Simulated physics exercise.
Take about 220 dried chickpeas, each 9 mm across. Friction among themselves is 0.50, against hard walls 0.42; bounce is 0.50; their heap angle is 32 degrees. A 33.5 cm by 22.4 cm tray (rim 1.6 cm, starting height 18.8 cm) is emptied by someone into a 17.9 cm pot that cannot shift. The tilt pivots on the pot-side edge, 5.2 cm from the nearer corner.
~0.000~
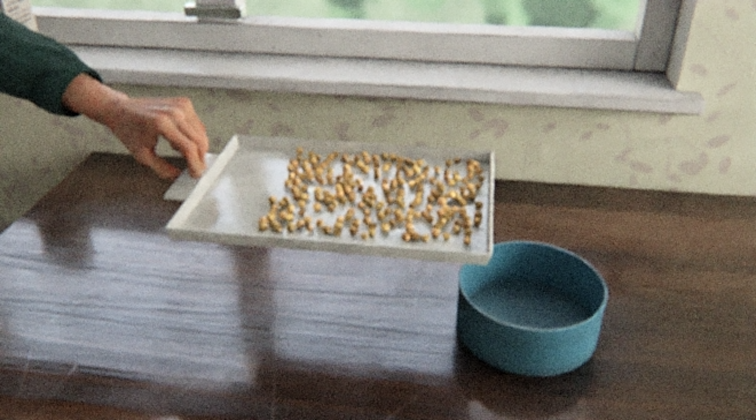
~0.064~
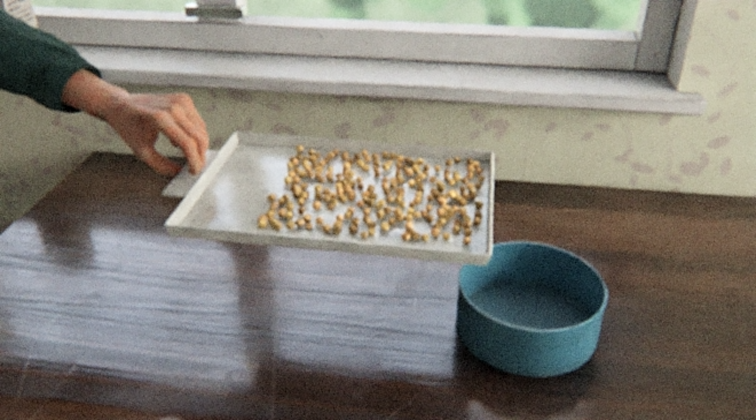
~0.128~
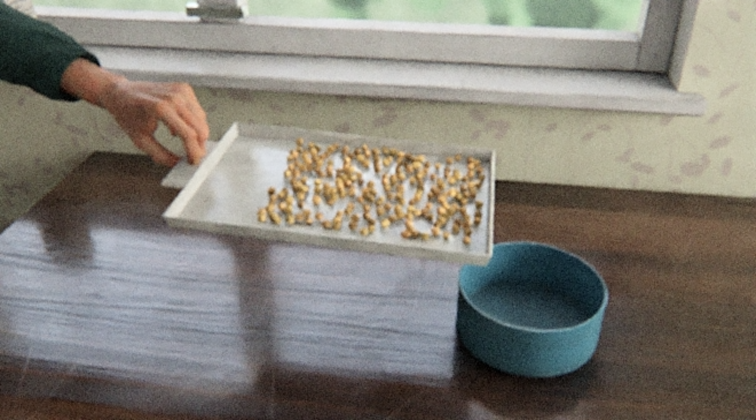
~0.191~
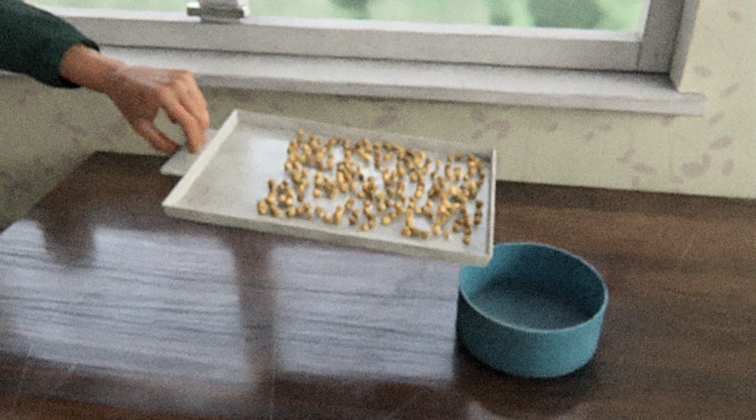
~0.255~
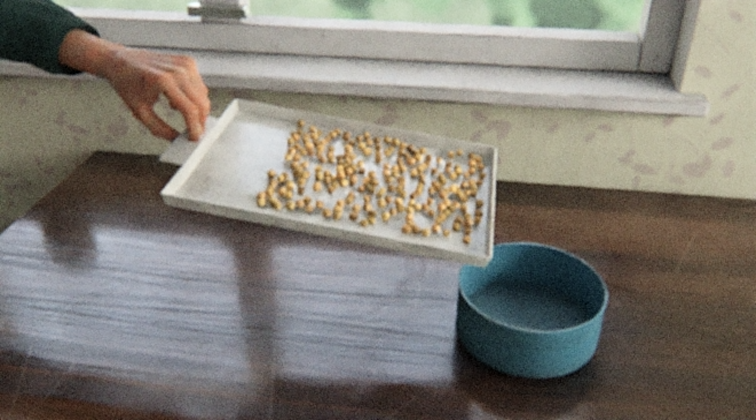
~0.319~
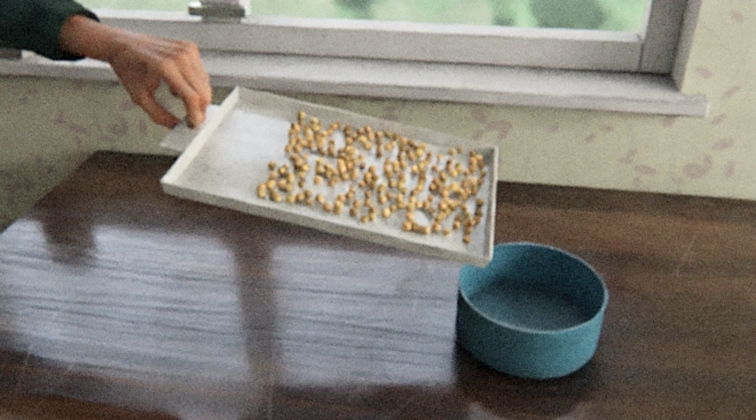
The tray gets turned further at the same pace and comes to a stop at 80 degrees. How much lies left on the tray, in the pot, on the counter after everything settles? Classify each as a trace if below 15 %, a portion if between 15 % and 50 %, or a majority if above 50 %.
Tray: A majority. Pot: A trace. Counter: A trace.
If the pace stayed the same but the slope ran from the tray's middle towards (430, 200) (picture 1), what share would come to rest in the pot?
My guess is roughly 5 percent.
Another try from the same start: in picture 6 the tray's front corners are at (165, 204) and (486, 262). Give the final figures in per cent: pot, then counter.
Per cent by place - pot 0, counter 10.
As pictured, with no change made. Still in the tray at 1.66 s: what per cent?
Close to 100 in a hundred parts of the load.
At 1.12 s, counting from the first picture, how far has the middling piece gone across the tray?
By then it sits near 9 cm from where it began.
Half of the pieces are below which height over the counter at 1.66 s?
Roughly 24 centimetres, give or take.
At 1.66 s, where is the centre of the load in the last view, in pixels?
At that moment the load's centre is around (482, 180).
After 1.12 s, tilt 43 degrees; the tray holds 100 %, the pot 0 %.
After 1.66 s, tilt 65 degrees; the tray holds 100 %, the pot 0 %.
After 2.25 s, tilt 80 degrees; the tray holds 95 %, the pot 0 %.
In the end, at 2.7 s, tray 95 %, pot 0 %, counter 5 %.
